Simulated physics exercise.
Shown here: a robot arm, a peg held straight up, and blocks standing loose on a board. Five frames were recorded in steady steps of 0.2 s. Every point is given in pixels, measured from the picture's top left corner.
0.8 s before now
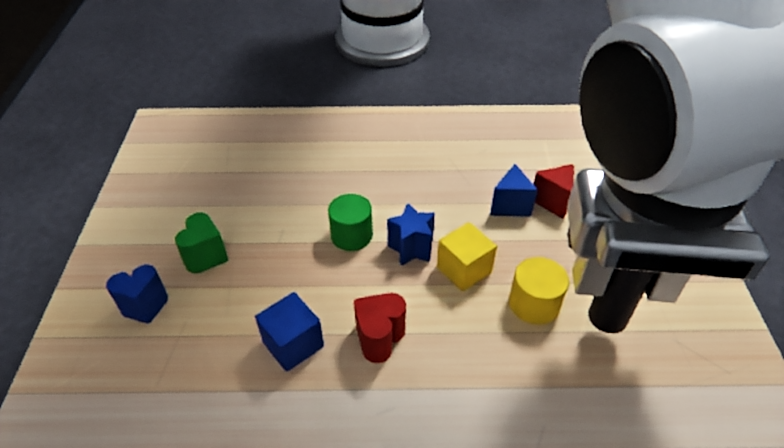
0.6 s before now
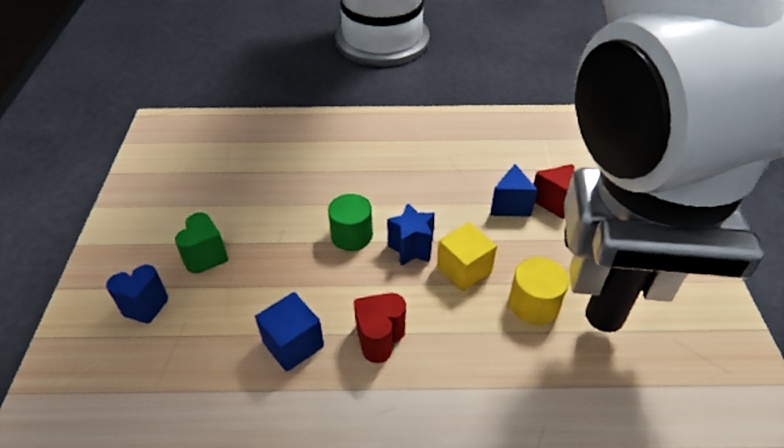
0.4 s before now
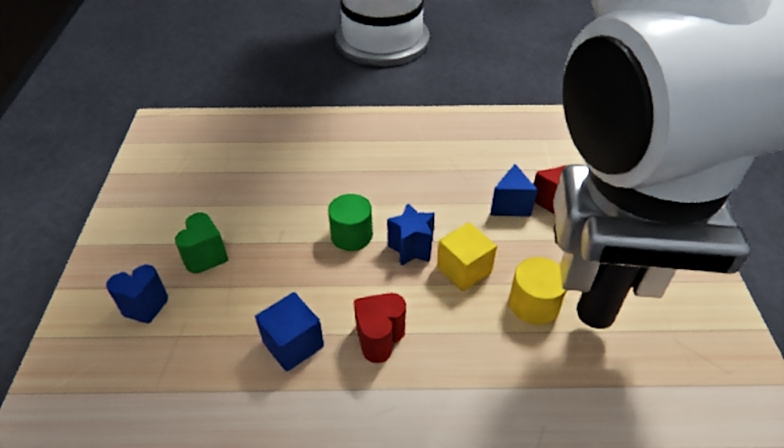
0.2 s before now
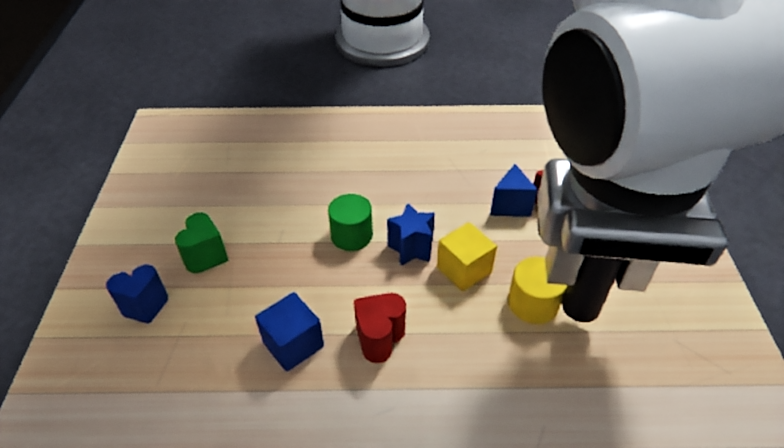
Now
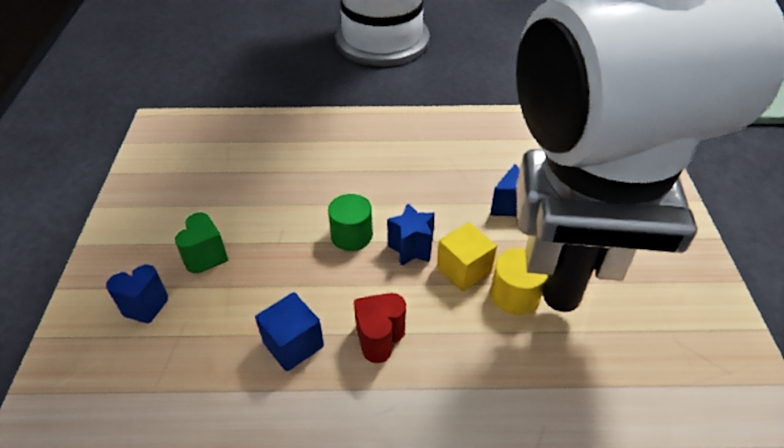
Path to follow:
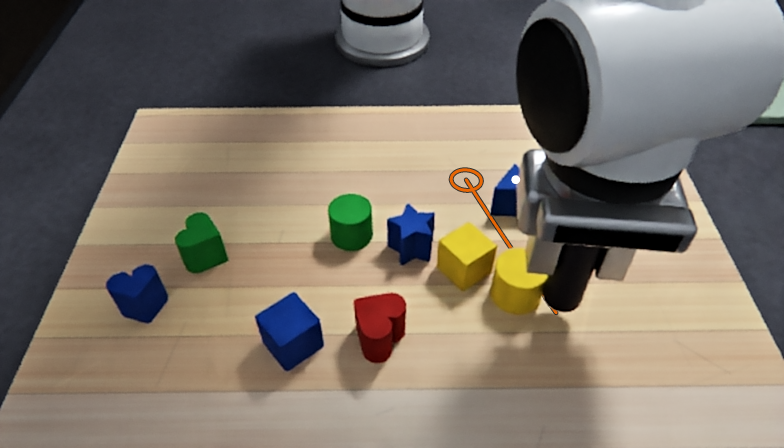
Robot arm moving a black peg left across a wooden board, then pushing the yellow cylinder slightly left among scattered coloured blocks.
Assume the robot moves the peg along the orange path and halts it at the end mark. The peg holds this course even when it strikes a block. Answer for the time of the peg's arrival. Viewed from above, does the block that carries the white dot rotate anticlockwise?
No, that is not what happens.
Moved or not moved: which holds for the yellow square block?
At the end of the path, it will have moved.
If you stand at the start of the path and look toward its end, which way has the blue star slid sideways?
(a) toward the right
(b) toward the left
b.
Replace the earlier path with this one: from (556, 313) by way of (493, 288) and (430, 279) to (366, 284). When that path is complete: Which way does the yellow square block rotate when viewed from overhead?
The turn is anti-clockwise.
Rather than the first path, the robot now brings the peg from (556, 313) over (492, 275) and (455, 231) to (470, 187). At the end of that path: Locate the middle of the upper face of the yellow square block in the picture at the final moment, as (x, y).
By then it is at (375, 198).
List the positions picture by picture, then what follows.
Tip of the peg (607, 318), middles of tops, blue star (413, 221), yellow square block (468, 242), blue three-sided block (516, 180), yellow cylinder (542, 277), in the first frame.
Peg (604, 317), nothing pushed, in the second frame.
Peg (595, 313), nothing pushed, in the third frame.
Peg (581, 307), nothing pushed, in the fourth frame.
Peg (562, 298), blue star (413, 221), yellow square block (468, 242), blue three-sided block (516, 180), yellow cylinder (522, 267), in the fifth frame.
The line goes in a line from (556, 313) to (466, 180); the dot is on the blue three-sided block.
The first path, step by step. One third of the way, peg (525, 247); blue star (398, 220); yellow square block (437, 233), turned 45° anticlockwise; yellow cylinder (484, 231).
Two thirds of the way, peg (494, 202); blue star (385, 221); yellow square block (425, 233), turned 60° anticlockwise; blue three-sided block (515, 175), turned 25° clockwise; yellow cylinder (465, 211).
At the end, peg (468, 164); blue star (385, 221); yellow square block (425, 233), turned 60° anticlockwise; blue three-sided block (511, 168), turned 70° clockwise; yellow cylinder (465, 211).
